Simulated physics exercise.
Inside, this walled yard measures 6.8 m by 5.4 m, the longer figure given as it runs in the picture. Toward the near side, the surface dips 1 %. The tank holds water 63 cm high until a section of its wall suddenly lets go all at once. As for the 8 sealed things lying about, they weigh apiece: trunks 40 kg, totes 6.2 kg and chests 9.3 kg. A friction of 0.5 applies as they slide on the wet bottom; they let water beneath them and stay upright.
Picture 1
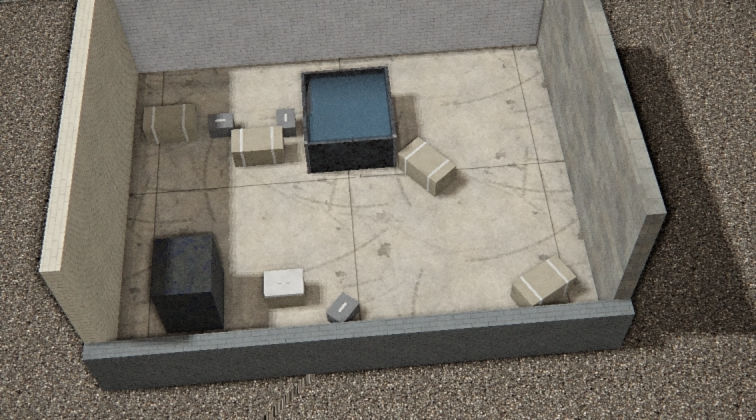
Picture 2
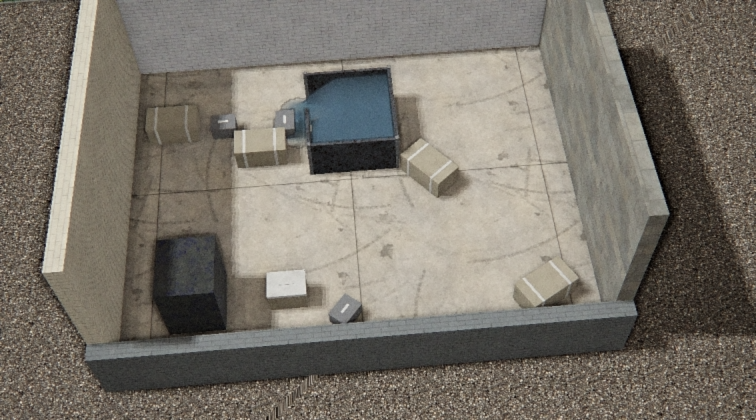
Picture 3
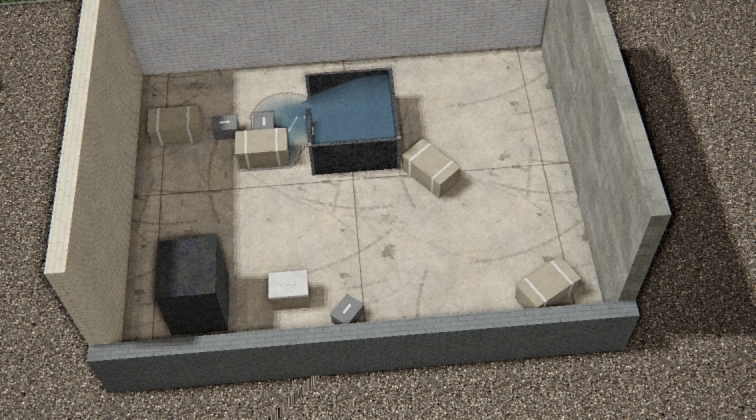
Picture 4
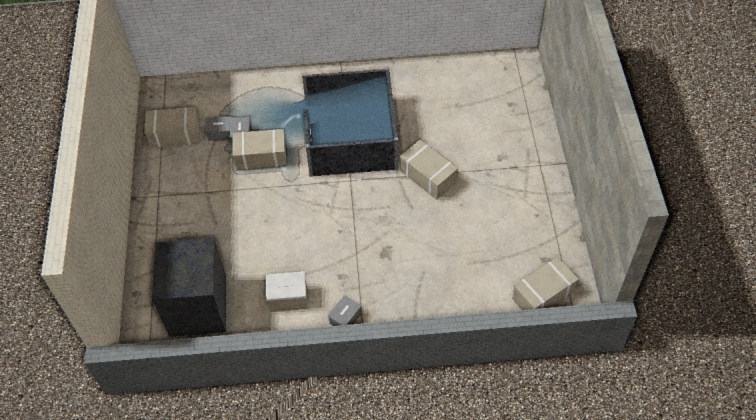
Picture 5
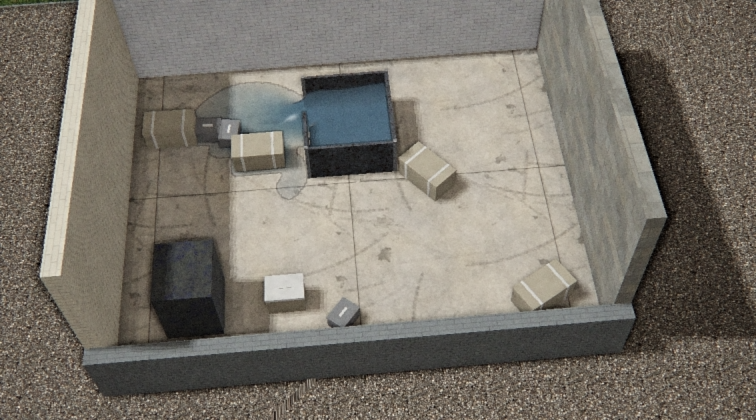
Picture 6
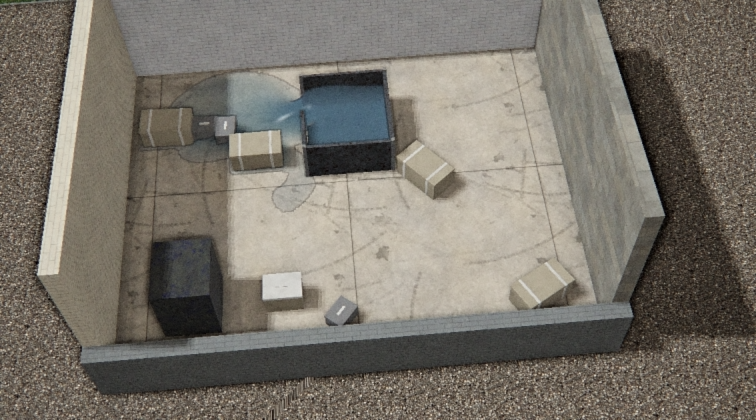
Water pours from the left side of a dark, blue-filled tank in a walled concrete yard, seen from high above. Four tan strapped chests, three small grey totes and a white box sit around it, with a tall black block at near left. The water spreads leftward and slightly nearward, pushing one tote left up to another, which then shifts slightly left, while the camera sways faintly.
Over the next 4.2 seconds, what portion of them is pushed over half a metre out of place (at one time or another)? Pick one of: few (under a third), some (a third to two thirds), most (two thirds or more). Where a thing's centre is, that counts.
Some.
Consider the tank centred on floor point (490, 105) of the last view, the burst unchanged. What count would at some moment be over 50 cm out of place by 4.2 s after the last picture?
Count: 3.
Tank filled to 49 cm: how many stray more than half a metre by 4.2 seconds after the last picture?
I count 3 of them in that case.
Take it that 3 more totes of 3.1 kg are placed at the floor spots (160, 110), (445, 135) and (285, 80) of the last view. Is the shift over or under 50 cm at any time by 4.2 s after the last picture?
Order as listed: Beyond half a metre / inside half a metre / beyond half a metre.
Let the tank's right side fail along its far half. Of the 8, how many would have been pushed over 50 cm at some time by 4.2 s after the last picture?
The answer then is 0.
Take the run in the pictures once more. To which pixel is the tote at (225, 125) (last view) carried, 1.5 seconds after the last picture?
It ends up close to (197, 163).
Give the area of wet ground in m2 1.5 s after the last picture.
At that time the wet patch spans about 10.0 m2.
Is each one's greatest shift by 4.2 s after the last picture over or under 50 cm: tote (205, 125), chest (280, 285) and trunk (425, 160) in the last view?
The first is beyond the limit, the second inside the limit, and the third inside the limit.
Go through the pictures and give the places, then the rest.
A tote at (286, 118) rests on the ground; a tote at (220, 121) rests on the ground; water covers 1.8 m2; 0 of 8 have shifted, in the first picture.
A tote at (285, 120), on the bottom, 6 cm from its start; a tote at (223, 122) rests on the ground; water covers 2.2 m2; 1 of 8 have shifted, in the second picture.
A tote at (264, 122), on the bottom, 41 cm from its start; a tote at (225, 122) rests on the ground; 2.7 m2 under water; 1 of 8 have shifted, in the third picture.
A tote at (240, 127) rests on the ground, 76 cm from its start; a tote at (218, 124) rests on the ground, 6 cm from its start; water covers 3.5 m2; 2 of 8 have shifted, in the fourth picture.
A tote at (229, 129), on the bottom, 91 cm from its start; a tote at (208, 126), on the bottom, 21 cm from its start; water covers 4.3 m2; 2 of 8 have shifted, in the fifth picture.
A tote at (225, 126) floats, 93 cm from its start; a tote at (204, 124), on the bottom, 23 cm from its start; 5.5 m2 under water; 2 of 8 have shifted, in the sixth picture.
Then, 0.4 s after the last picture 1 of 8 are over 50 cm from their spots; 2 afloat.
Then, 1.5 s after the last picture 1 of 8 are over 50 cm from their spots; 1 afloat.
Then, 2.8 s after the last picture 3 of 8 are over 50 cm from their spots; 0 afloat.
Then, 4.2 s after the last picture 3 of 8 are over 50 cm from their spots, and 3 have been at some point; 0 afloat.
